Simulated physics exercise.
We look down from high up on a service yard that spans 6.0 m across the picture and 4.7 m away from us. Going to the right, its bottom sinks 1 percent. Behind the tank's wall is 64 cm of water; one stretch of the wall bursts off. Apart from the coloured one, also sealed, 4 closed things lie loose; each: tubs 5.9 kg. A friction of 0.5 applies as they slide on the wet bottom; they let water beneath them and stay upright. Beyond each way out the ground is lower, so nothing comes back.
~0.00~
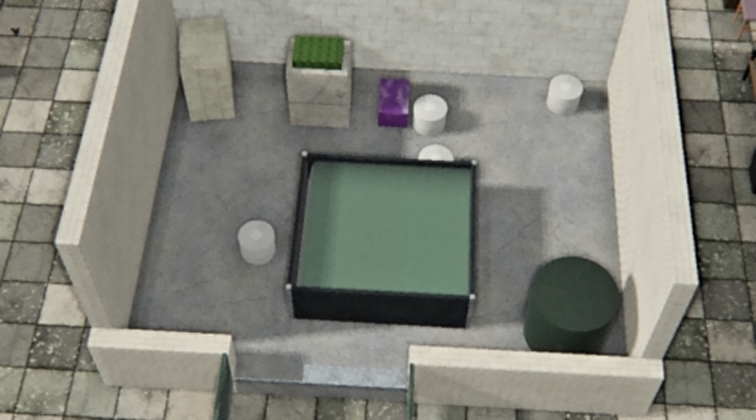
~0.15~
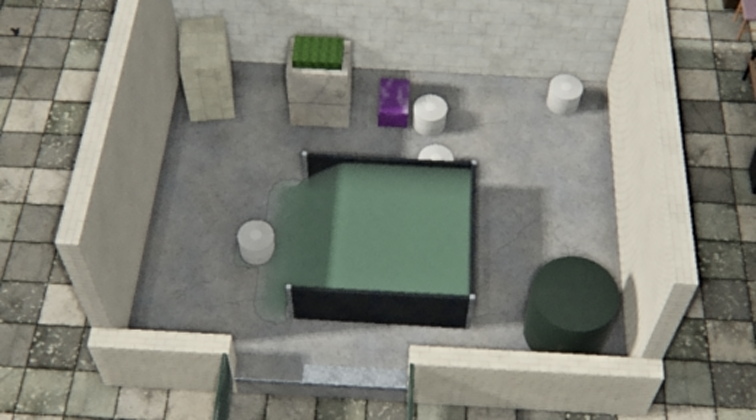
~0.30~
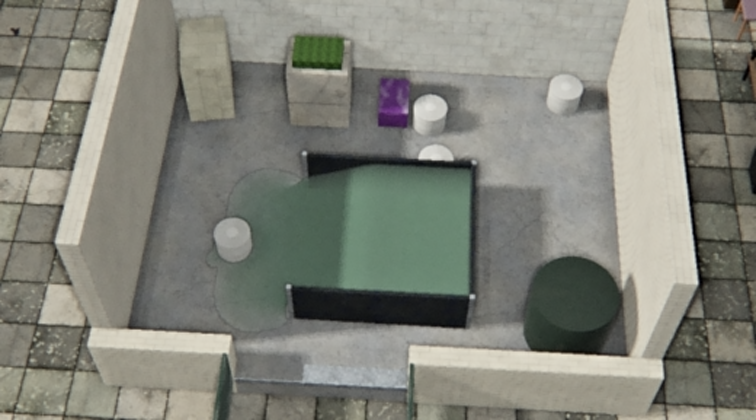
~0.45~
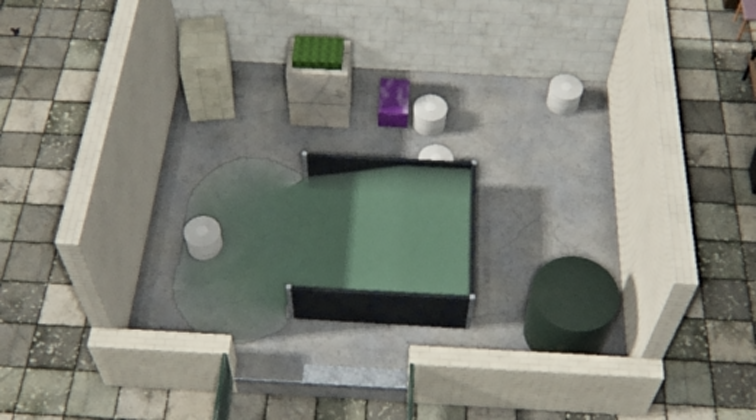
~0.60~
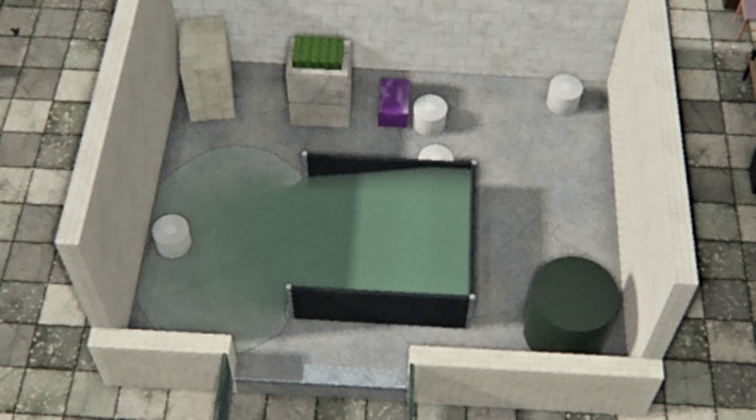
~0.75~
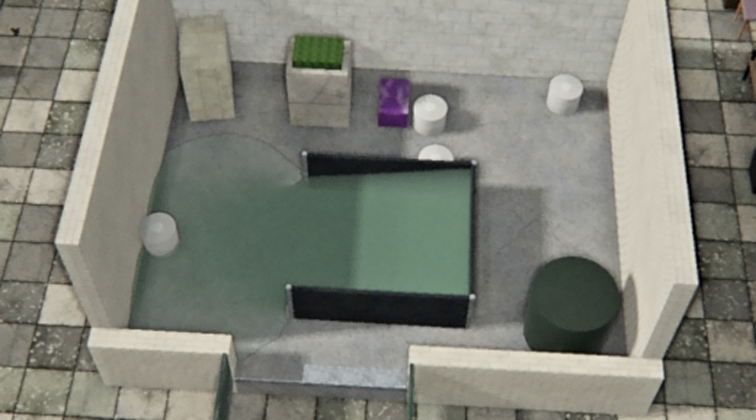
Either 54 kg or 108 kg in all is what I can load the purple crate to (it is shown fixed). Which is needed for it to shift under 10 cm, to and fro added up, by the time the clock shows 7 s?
It's likely that the extra mass is unnecessary.
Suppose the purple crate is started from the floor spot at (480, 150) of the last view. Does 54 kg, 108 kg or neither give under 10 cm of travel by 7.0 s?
Short version: The lighter already works.
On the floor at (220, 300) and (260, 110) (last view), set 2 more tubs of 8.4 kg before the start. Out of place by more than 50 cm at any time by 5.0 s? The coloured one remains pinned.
In that order: Farther, then farther.
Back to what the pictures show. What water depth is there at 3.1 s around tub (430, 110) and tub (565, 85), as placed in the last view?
Some 0 cm at the first, some 0 cm at the second.
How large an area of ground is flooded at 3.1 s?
Roughly 17 m2.
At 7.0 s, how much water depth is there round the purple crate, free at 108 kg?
5 cm, roughly.
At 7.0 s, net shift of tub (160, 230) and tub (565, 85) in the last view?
So the first is off by 120 centimetres, the second by 20 centimetres.
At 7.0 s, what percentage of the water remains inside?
I'd say some 88 percent hasn't gone yet.
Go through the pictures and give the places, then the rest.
The purple crate at (394, 96) rests on the ground; water covers 3.9 m2; 0 of 5 have shifted, in the first picture.
The purple crate at (394, 96), on the bottom; 4.9 m2 under water; 0 of 5 have shifted, in the second picture.
The purple crate at (394, 96) rests on the ground; water covers 6.0 m2; 1 of 5 have shifted, in the third picture.
The purple crate at (394, 96), on the bottom; 7.5 m2 under water; 1 of 5 have shifted, in the fourth picture.
The purple crate at (394, 96) rests on the ground; 9.2 m2 under water; 1 of 5 have shifted, in the fifth picture.
The purple crate at (394, 96) rests on the ground; water covers 10.0 m2; 1 of 5 have shifted, in the sixth picture.
After 1.4 s the purple crate would be 0 cm from its start with 54 kg and 0 cm from its start with 108 kg; 0 cm of water round it then.
After 3.1 s the purple crate would be 0 cm from its start with 54 kg and 0 cm from its start with 108 kg; 1 cm of water round it then.
After 4.9 s the purple crate would be 0 cm from its start with 54 kg and 0 cm from its start with 108 kg; 7 cm of water round it then.
After 7.0 s the purple crate would be 0 cm from its start with 54 kg and 0 cm from its start with 108 kg; 5 cm of water round it then.
